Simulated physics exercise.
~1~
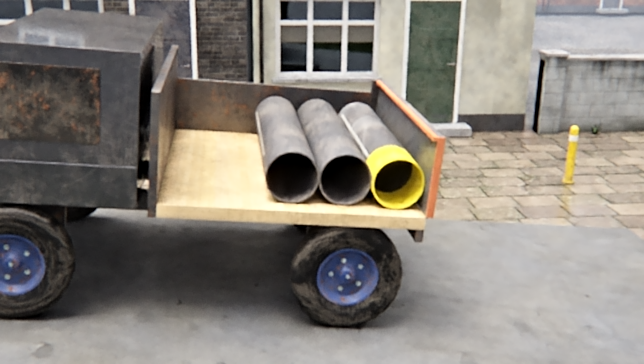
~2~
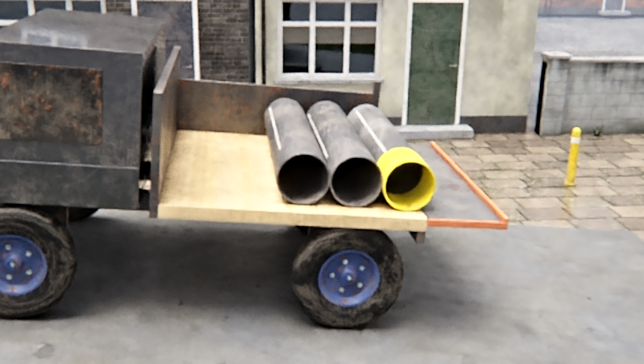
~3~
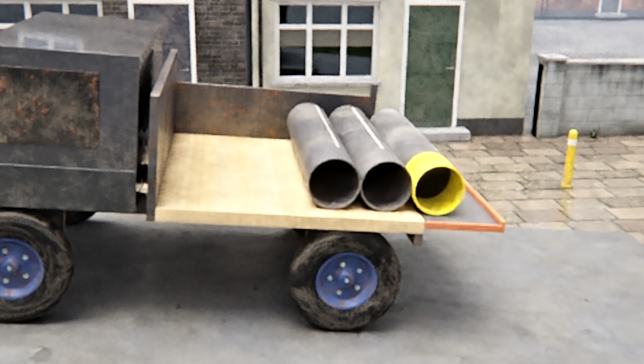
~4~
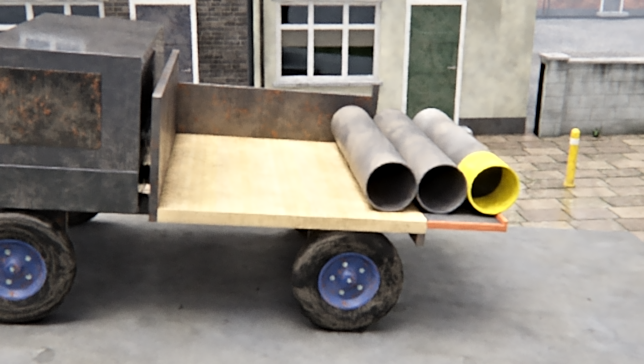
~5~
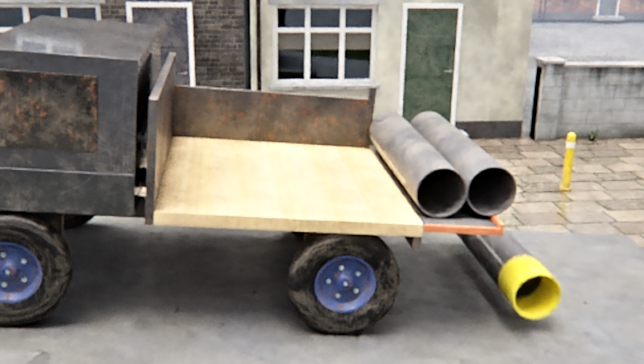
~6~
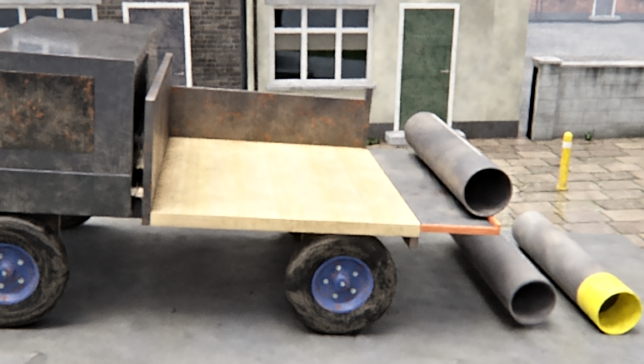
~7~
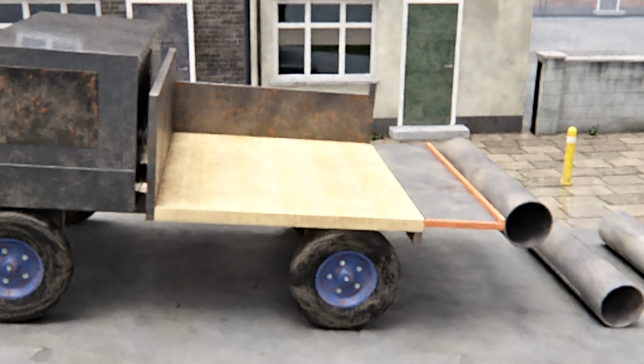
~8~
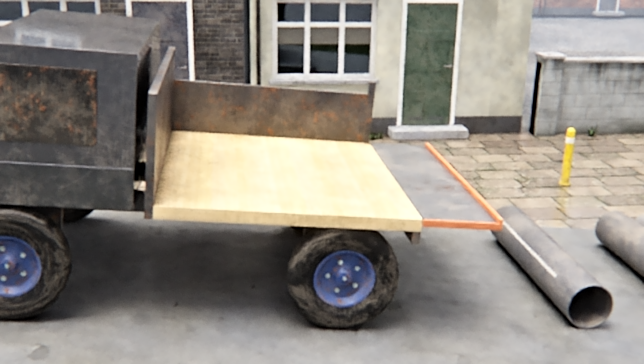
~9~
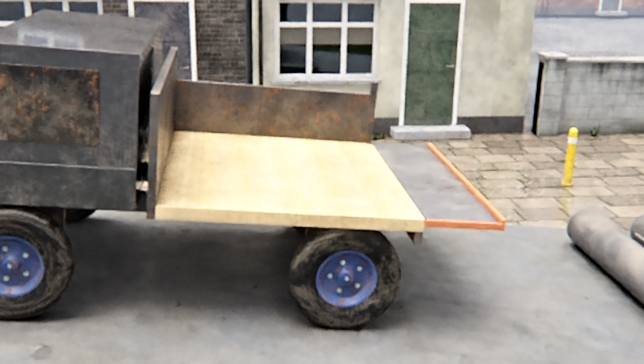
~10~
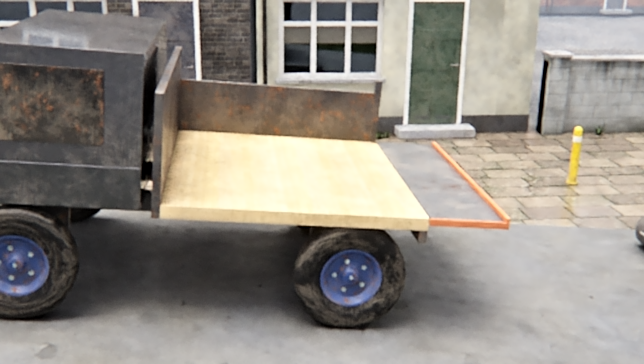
At the start, three pipes, two grey and one with a yellow end, lie side by side on the wooden bed of a truck, against its closed tailgate. The gate swings down until it lies flat, and the pipes roll right onto it. The yellow-ended pipe leads and drops off the edge to the ground. The two grey pipes follow one after the other, falling to the paving while the first rolls away to the right. All three keep rolling right until they leave the view, and the bed and lowered gate are left empty.
